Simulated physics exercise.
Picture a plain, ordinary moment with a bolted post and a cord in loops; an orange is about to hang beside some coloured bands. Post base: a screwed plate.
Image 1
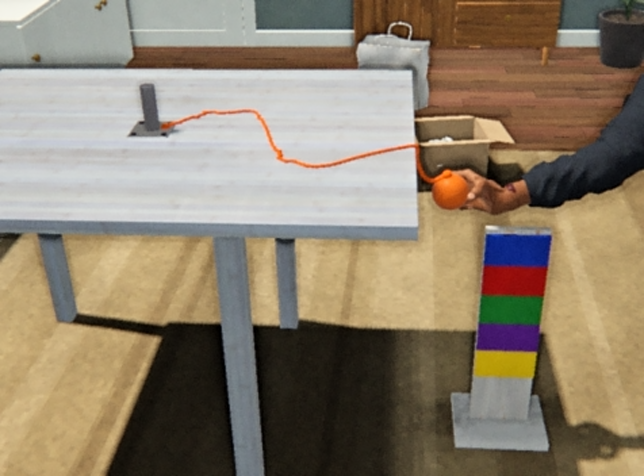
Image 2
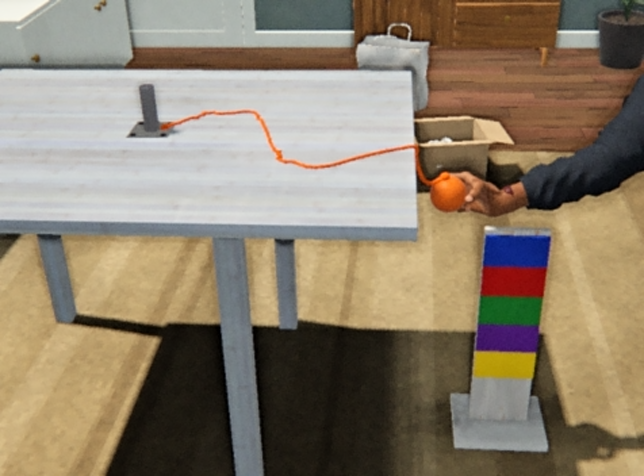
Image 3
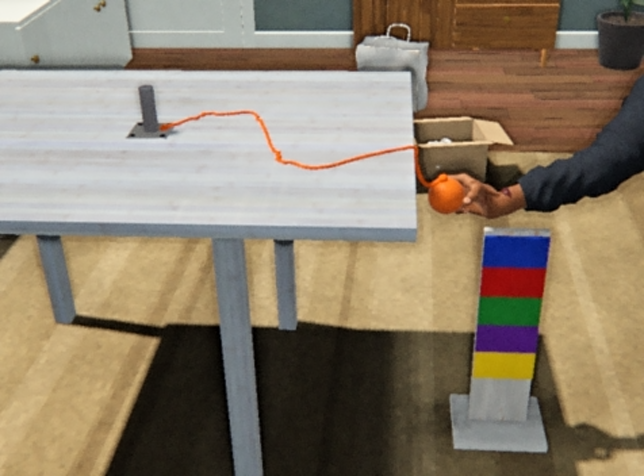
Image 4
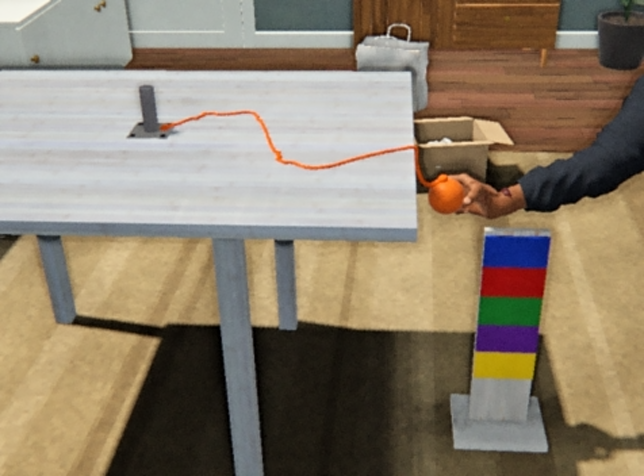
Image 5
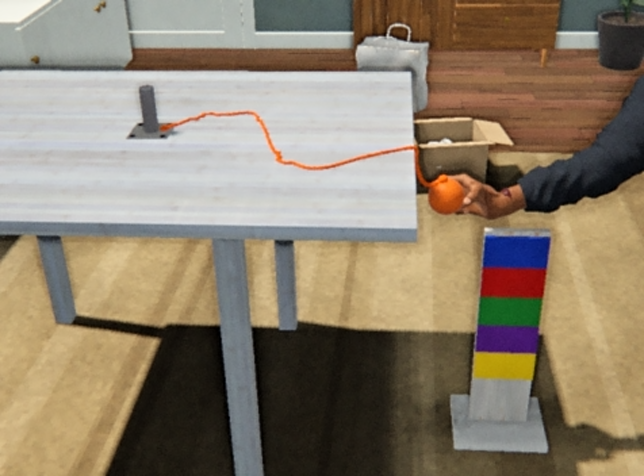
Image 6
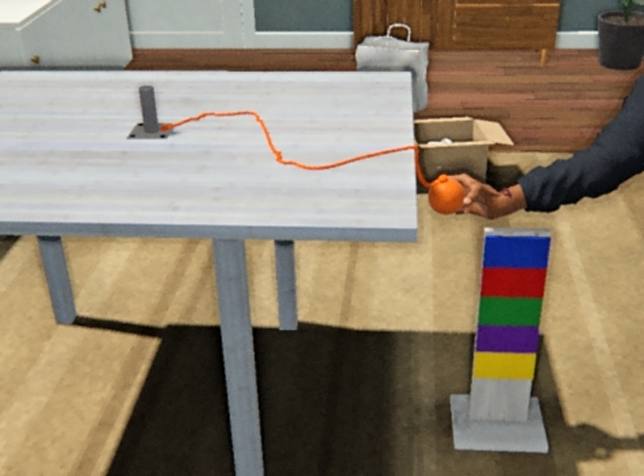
At first, a hand holds an orange ball just past the right edge of a table, with an orange cord running from it across the tabletop to a small post, beside a stand with coloured bands. The hand shifts very slightly left, then stays nearly still, and the cord remains slack.
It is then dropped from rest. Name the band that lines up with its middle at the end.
It lines up with purple.
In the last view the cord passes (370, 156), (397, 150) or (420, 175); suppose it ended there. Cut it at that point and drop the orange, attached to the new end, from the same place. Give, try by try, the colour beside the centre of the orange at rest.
Blue; red; green.
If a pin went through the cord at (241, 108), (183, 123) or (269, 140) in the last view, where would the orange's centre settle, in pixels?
Those spots come out as (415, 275), (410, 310) and (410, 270).
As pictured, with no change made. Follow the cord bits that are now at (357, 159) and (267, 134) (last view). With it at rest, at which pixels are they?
The first settles around (410, 212), the second around (339, 133).
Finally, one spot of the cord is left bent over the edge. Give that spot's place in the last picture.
(281, 162), give or take.
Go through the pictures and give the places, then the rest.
The first frame shows orange (450, 192); blue (518, 252); red (514, 282); green (511, 311); purple (508, 339); yellow (505, 365).
The second frame shows orange (448, 194); cord through (198, 118) (257, 115) (272, 144) (312, 168) (390, 151).
The third frame shows orange (447, 196).
The fourth frame shows orange (446, 197); cord through (198, 119) (257, 116) (271, 145) (312, 168) (390, 151).
The fifth frame shows orange (446, 197).
The sixth frame shows orange (447, 197); cord through (198, 119) (257, 116) (271, 145) (312, 169) (390, 152).
Early on, orange near (434, 337); level with purple.
Midway, orange near (388, 313); level with purple.
Near the end, orange near (421, 325); level with purple.
Finally, orange near (406, 321); level with purple. Its middle rests at the purple band.
